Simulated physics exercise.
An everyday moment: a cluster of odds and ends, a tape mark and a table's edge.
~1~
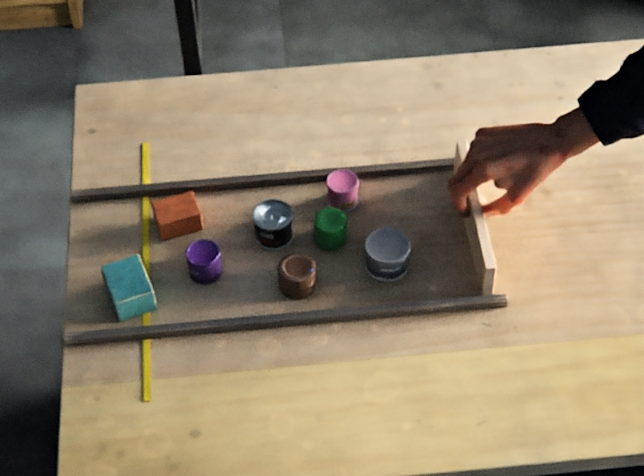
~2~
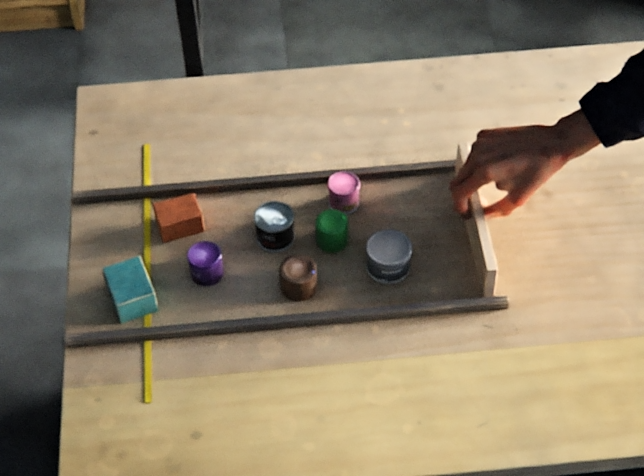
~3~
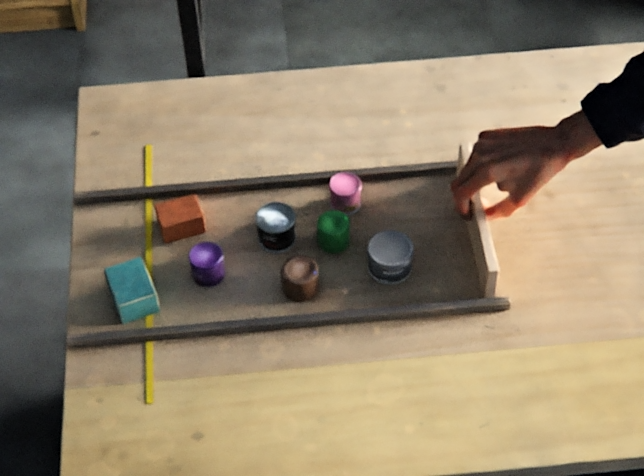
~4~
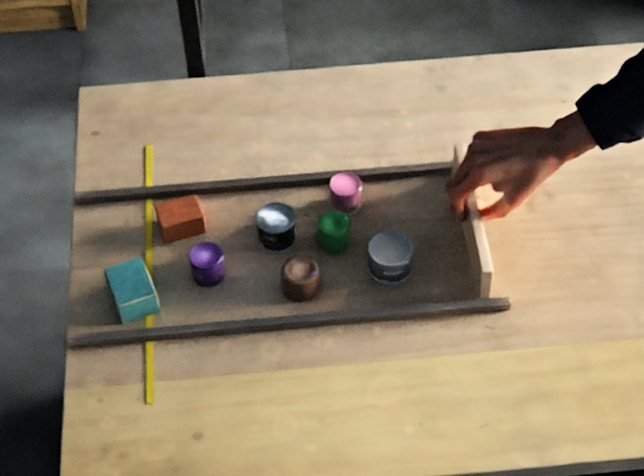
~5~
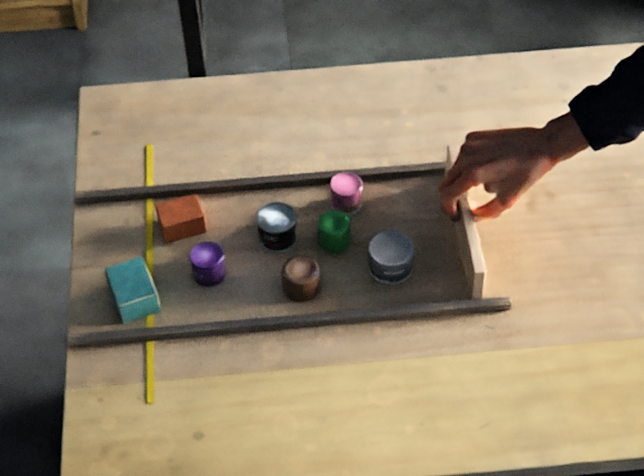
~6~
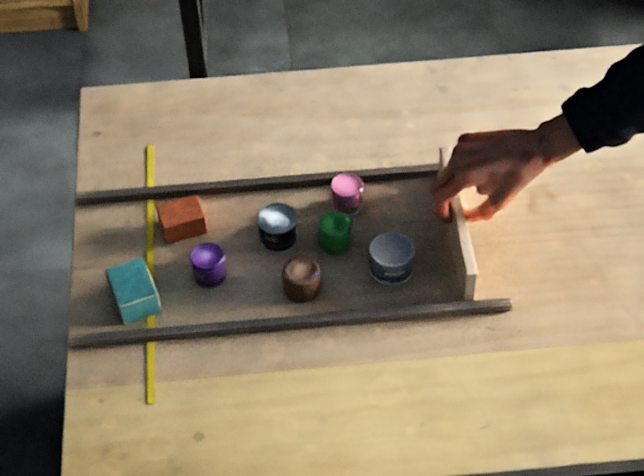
On a wooden table, a hand slides a board slightly left toward several still pots and blocks.
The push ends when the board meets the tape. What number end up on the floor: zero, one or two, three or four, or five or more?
The number that fall off is zero.
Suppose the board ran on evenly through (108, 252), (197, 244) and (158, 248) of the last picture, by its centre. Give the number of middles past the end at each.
Past the end: 4, 0 and 0.
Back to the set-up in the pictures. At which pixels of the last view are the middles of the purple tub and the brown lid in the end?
The purple tub at (96, 261), the brown lid at (131, 312).
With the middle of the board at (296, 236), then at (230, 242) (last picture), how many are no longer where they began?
The counts are 5 and 7.
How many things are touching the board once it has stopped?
That makes 4.
Early on, none off yet; turquoise block at rest near (133, 291); orange block at rest near (182, 219); purple tub at rest near (209, 265).
A while later, none off yet; turquoise block moving near (128, 291); orange block travelled about its own width near (140, 206); purple tub travelled well along near (150, 259).
Finally, the number that fall off is zero.
